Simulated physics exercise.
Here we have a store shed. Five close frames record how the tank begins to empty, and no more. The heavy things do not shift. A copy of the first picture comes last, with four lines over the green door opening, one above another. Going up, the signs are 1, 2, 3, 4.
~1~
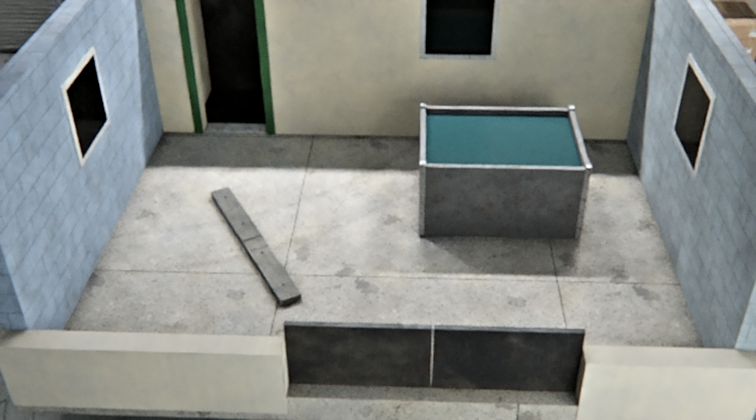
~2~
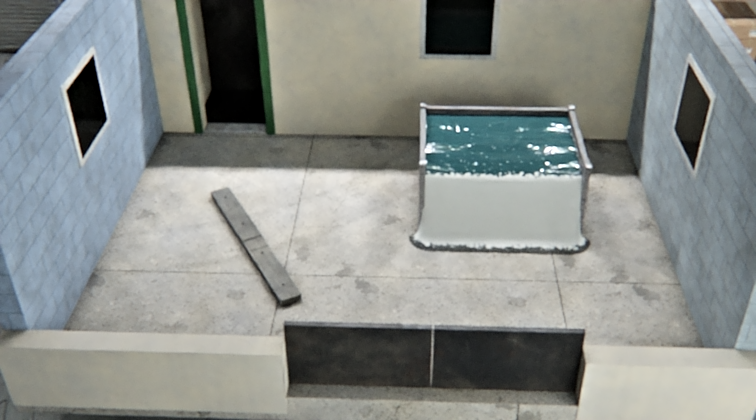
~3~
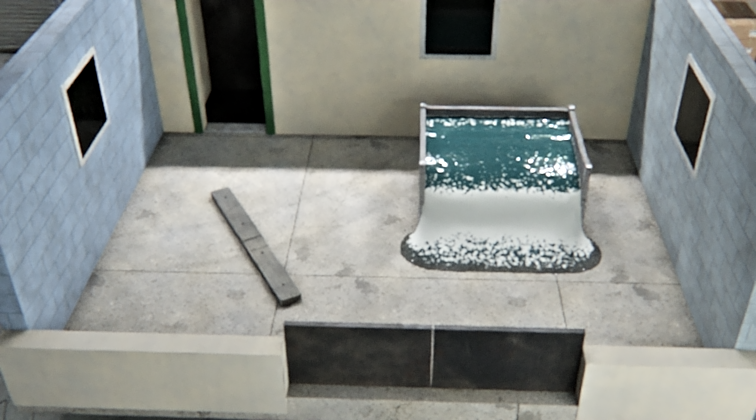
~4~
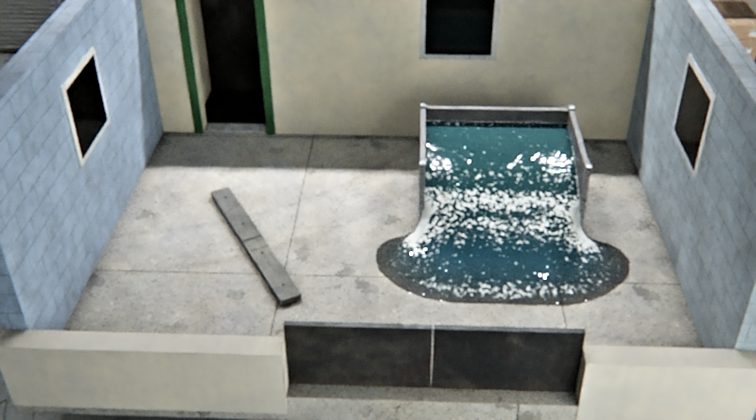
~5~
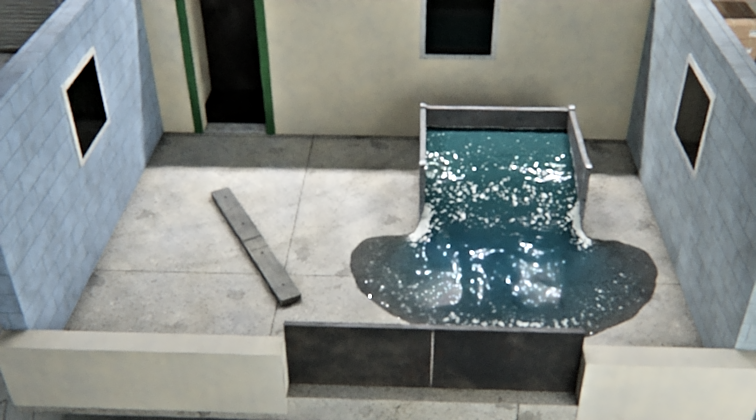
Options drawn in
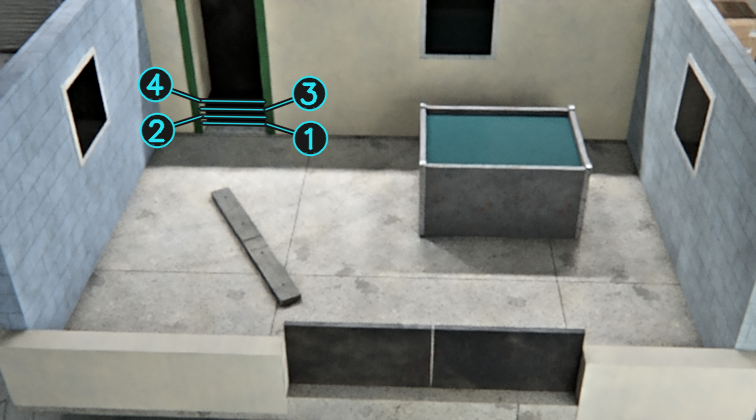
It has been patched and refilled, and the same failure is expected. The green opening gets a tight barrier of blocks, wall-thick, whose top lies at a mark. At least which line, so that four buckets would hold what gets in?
That is line 1.
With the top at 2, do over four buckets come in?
No, that is safe.
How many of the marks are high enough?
All of the four.
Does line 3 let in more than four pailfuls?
No, not at all.
On the marked copy, 1 at (234, 123); 2 at (233, 116); 3 at (232, 109); 4 at (232, 101); from the bottom up 1, 2, 3, 4.
With 1, nothing gets over.
With 2, nothing gets over.
With 3, nothing gets over.
With 4, nothing gets over.
